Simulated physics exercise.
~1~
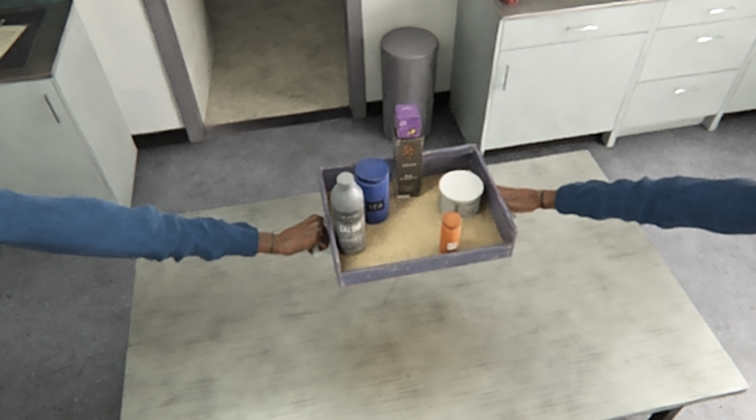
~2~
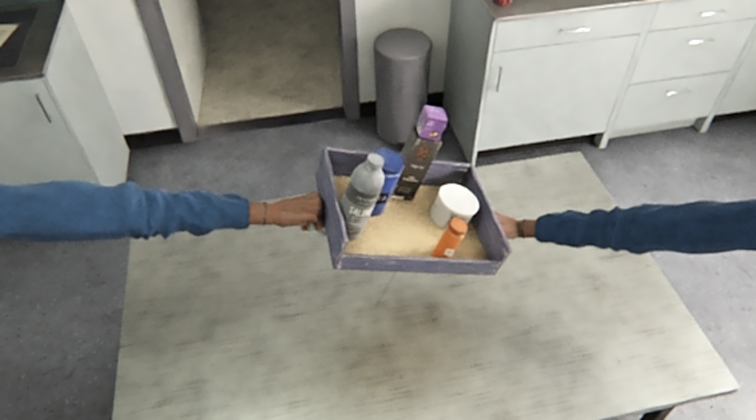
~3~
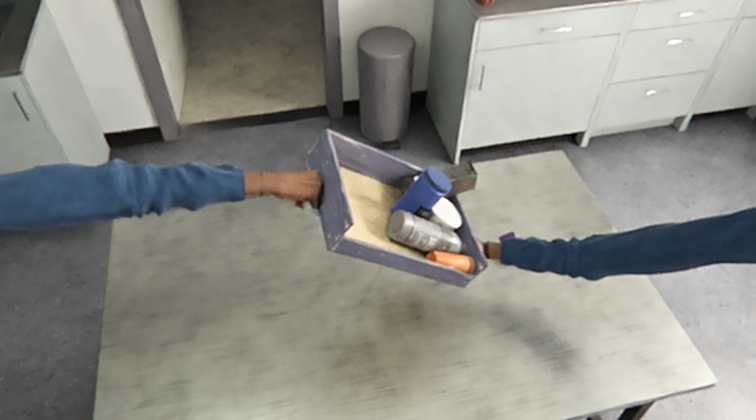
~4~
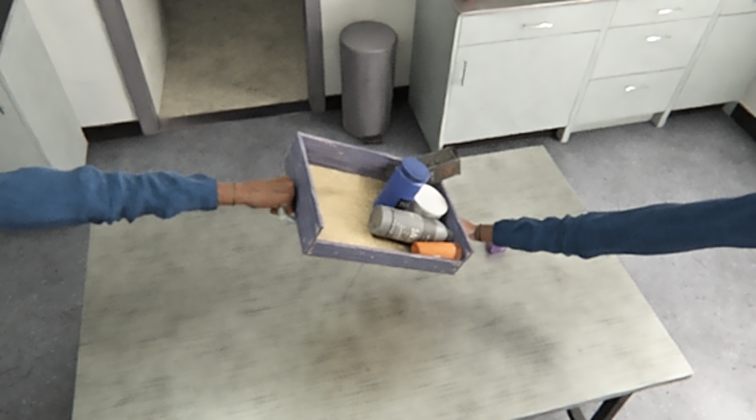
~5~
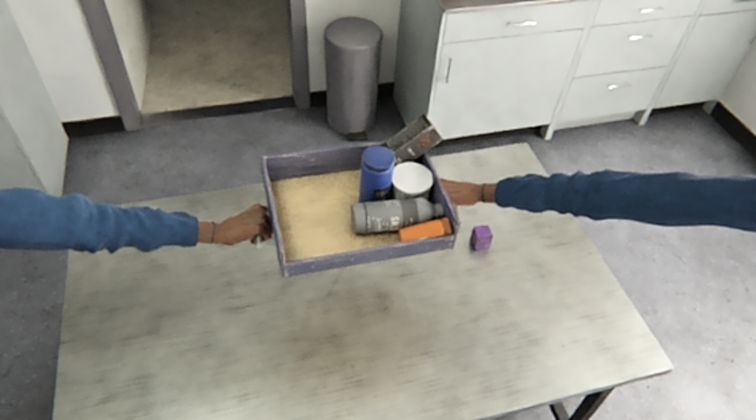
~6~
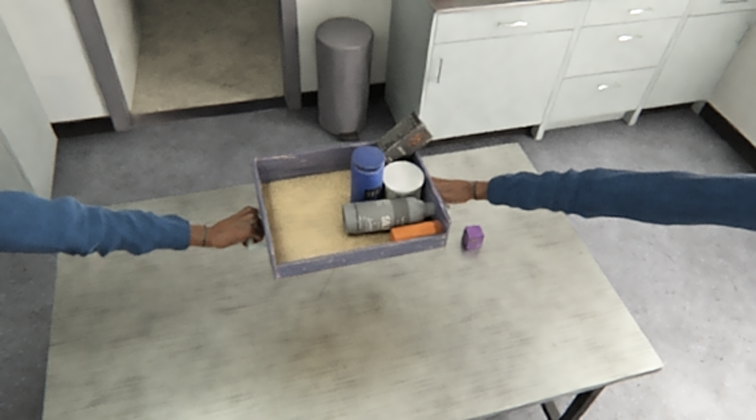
Two hands tipping a crate of containers steeply right and levelling it, toppling several inside and leaving a purple packet on the table.
